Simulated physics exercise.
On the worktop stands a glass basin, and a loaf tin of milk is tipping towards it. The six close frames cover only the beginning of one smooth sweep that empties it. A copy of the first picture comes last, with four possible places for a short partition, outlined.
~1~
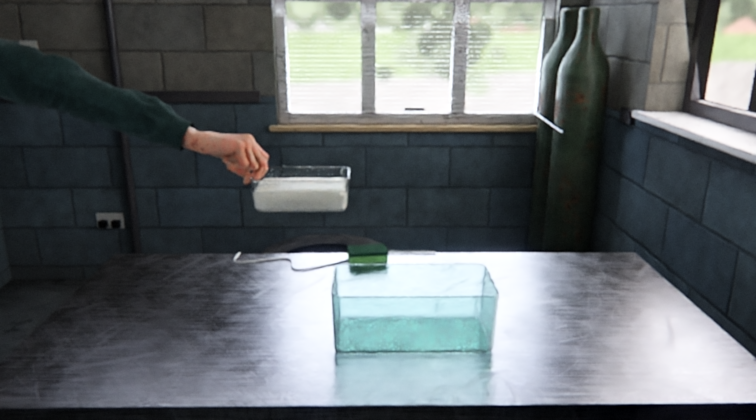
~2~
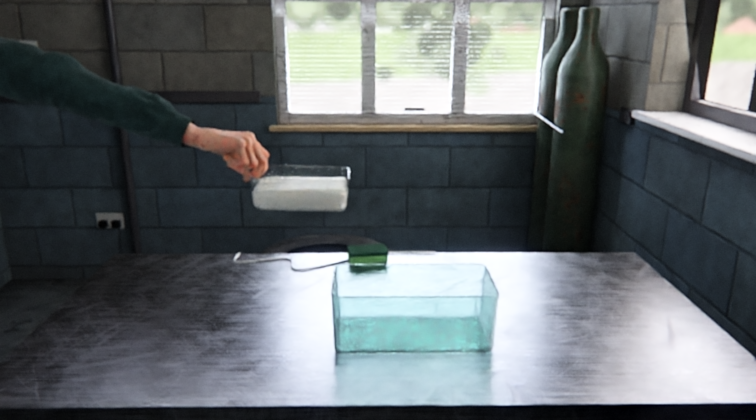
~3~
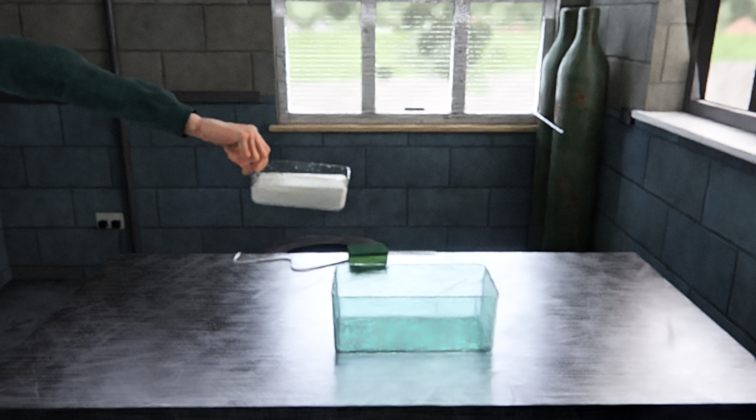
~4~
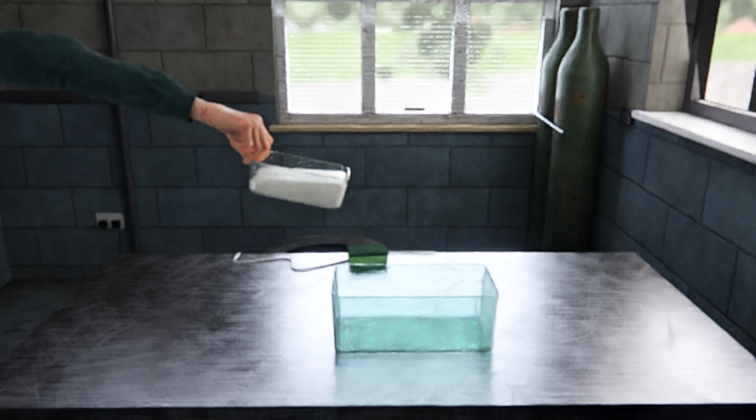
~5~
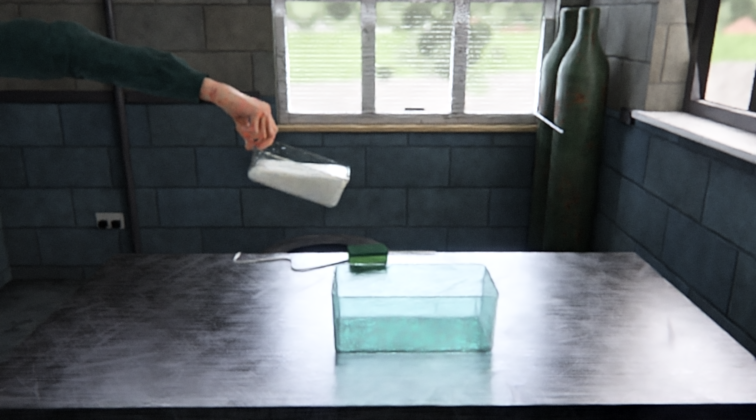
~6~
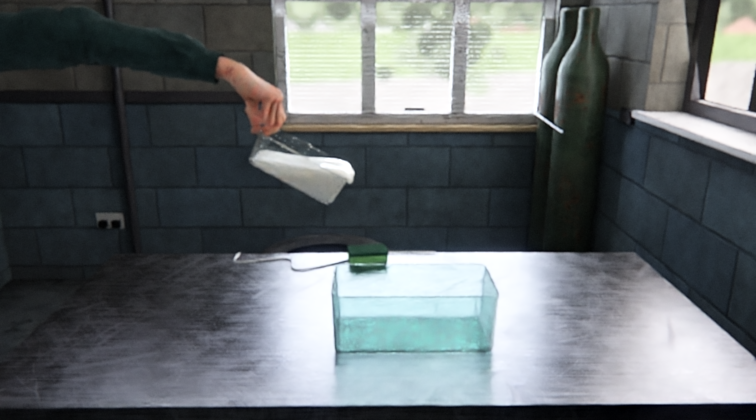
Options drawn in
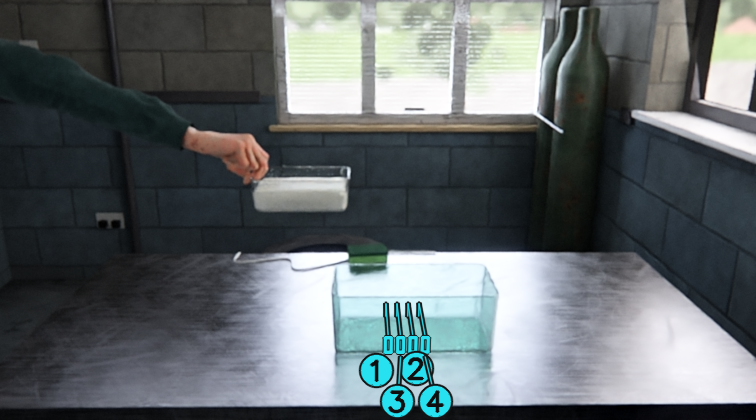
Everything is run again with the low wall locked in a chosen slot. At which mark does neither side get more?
Go for 4.
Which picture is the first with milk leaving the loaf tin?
In picture 6.
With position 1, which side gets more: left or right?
The right side.
In cyan, 1 at (388, 356); 2 at (412, 356); 3 at (400, 356); 4 at (425, 356).
For position 1, about 14 % ends left of the wall and 78 % right of it; 8 % is lost outside.
For position 2, about 35 % ends left of the wall and 57 % right of it; 7 % is lost outside.
For position 3, about 25 % ends left of the wall and 68 % right of it; 7 % is lost outside.
For position 4, about 49 % ends left of the wall and 44 % right of it; 7 % is lost outside.
